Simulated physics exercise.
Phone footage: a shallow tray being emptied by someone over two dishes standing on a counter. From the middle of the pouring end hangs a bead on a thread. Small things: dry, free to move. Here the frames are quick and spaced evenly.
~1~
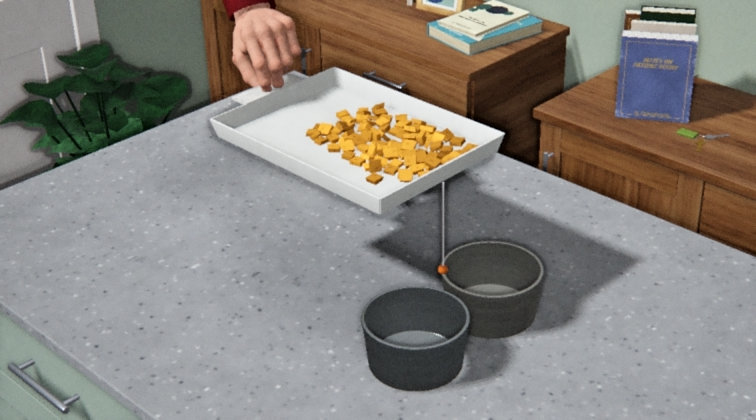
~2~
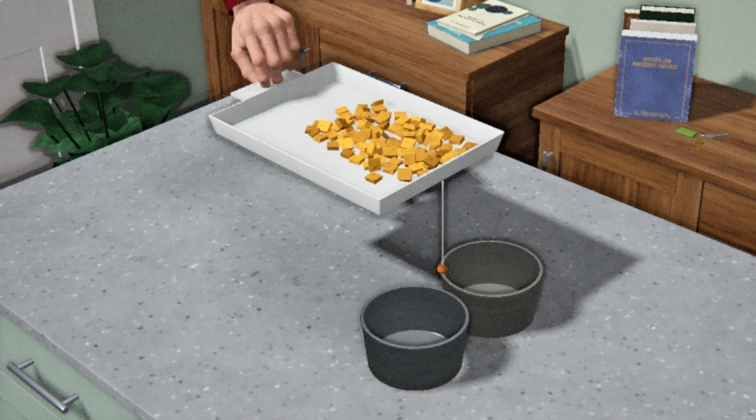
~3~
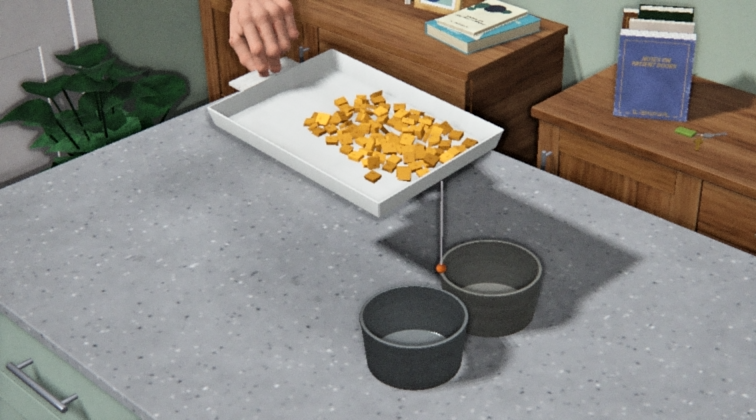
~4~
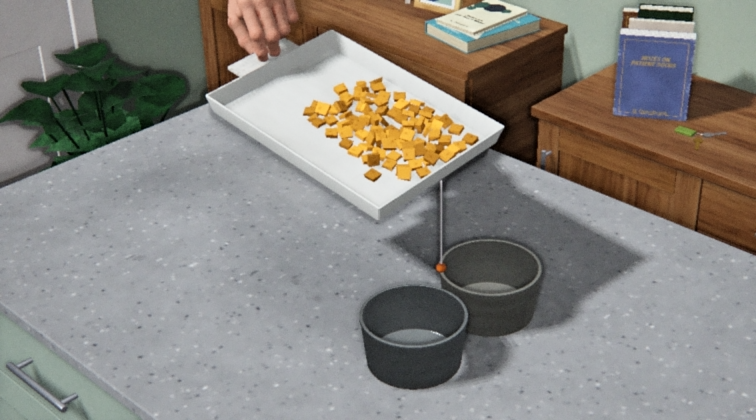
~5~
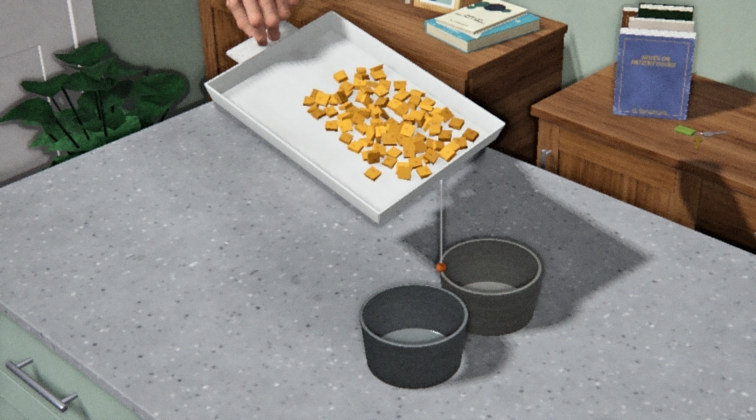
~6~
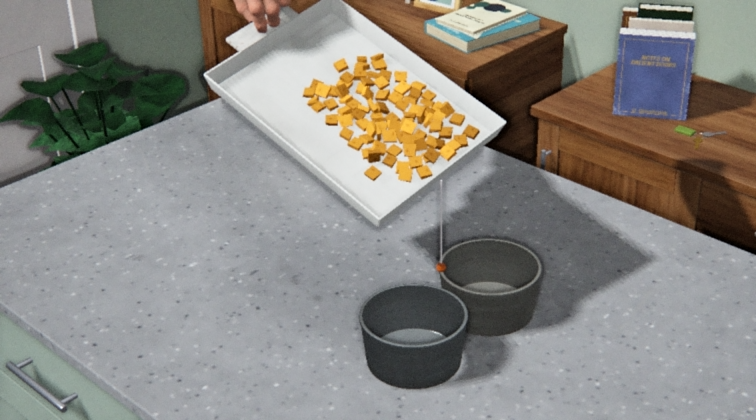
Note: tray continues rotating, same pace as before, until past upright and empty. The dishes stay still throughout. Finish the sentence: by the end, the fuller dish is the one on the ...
... left.
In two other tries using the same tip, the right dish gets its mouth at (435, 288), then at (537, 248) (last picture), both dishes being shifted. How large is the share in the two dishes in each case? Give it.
In order: 60 per cent and 10 per cent.
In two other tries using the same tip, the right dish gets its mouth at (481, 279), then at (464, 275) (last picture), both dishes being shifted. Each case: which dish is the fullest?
Results - the dish on the left side first, the dish on the left side second.
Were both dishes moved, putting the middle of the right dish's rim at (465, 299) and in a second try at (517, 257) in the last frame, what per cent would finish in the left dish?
20 %, then 40 %.
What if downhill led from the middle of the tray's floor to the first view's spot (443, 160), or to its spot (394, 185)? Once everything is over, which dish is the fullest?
Heading one: The dish placed right; heading two: The dish placed left.
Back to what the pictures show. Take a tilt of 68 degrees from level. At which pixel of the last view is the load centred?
(389, 195).
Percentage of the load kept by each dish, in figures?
Per hundred pieces: Left dish roughly 90, right dish roughly 0.
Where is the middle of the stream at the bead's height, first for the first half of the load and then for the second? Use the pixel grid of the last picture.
Near (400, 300) to start, and near (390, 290) afterwards.
Soon after the last picture, tray tipped steeply; nearly all on the tray; a stray few in the air.
A little later, tray tipped past a quarter turn; a small part on the tray; about two thirds in the left dish; a small part outside both; a small part in the air.
Later still, tray tipped past a quarter turn; most in the left dish; a small part outside both.
At rest, tray tipped past a quarter turn; most in the left dish; none in the right dish; a small part outside both.
